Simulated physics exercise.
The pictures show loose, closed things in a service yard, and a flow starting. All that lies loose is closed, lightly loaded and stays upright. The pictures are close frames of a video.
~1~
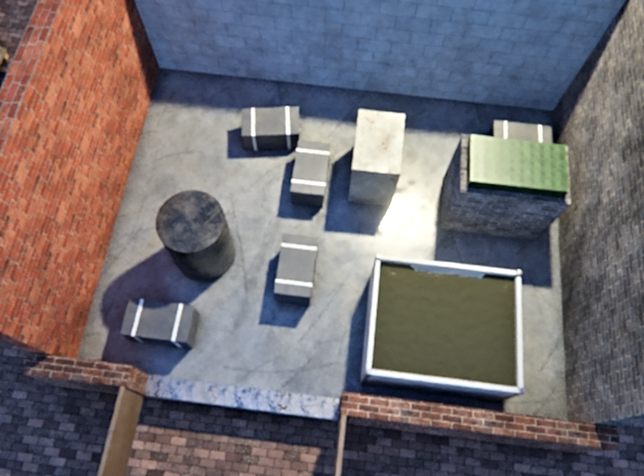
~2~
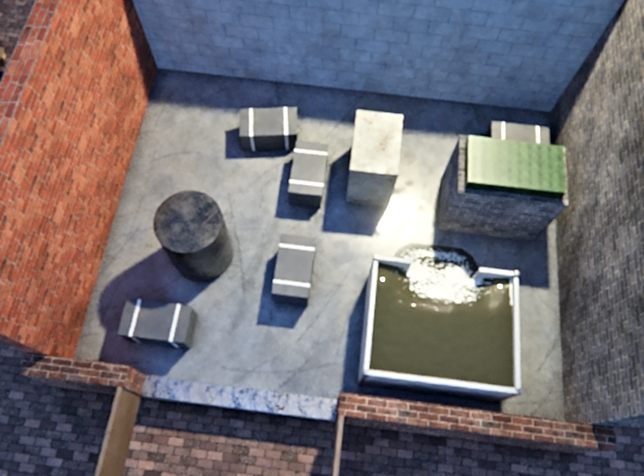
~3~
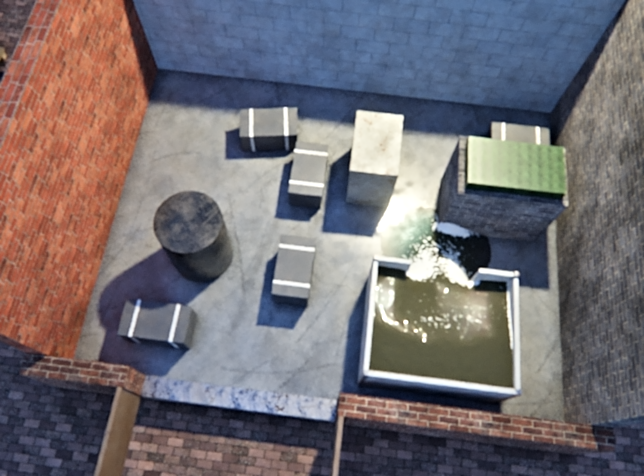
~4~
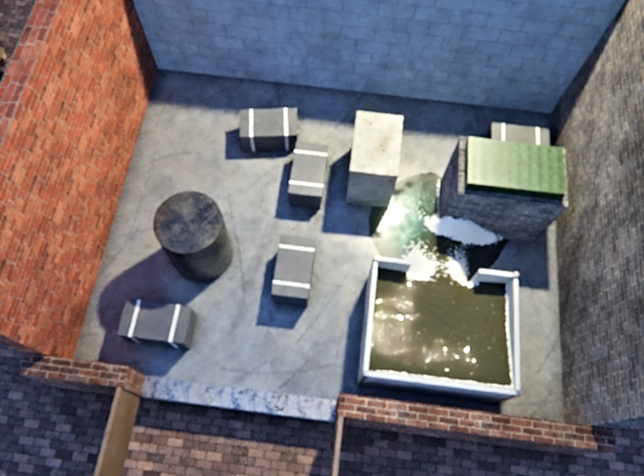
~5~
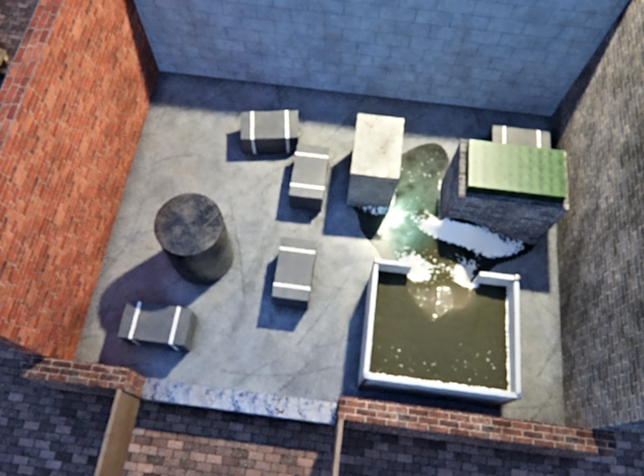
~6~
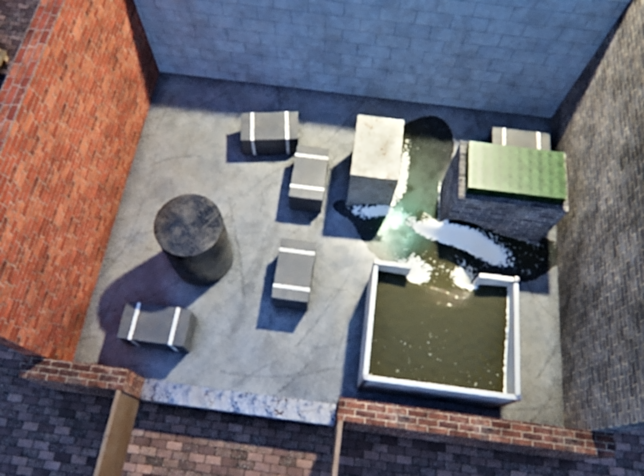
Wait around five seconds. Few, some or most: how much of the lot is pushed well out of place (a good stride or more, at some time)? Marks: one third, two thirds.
It is less than a third.
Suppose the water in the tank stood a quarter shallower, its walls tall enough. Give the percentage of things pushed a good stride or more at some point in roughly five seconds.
I make it 20 per cent.
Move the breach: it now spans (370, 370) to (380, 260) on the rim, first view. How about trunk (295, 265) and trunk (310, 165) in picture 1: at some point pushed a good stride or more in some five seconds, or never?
In that order: Yes, no.
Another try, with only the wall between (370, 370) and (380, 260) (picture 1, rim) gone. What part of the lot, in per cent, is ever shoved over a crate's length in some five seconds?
Some 40 per cent.
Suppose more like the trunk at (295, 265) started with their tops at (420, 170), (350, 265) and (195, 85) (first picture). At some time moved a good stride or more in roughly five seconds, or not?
One after the other: Moved that far, under that, not that far.
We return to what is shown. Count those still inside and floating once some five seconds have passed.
I count 1.
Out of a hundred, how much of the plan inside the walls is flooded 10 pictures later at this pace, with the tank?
I make it 55 per cent.
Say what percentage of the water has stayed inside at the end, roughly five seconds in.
I make it 98 per cent.
A moment on, 0 of 5 are well off their spots; 0 afloat.
Next, 0 of 5 are well off their spots; 0 afloat.
Later, 1 of 5 are well off their spots; 0 afloat.
In the end, 1 of 5 are well off their spots, and 1 have been at some point; 1 afloat.
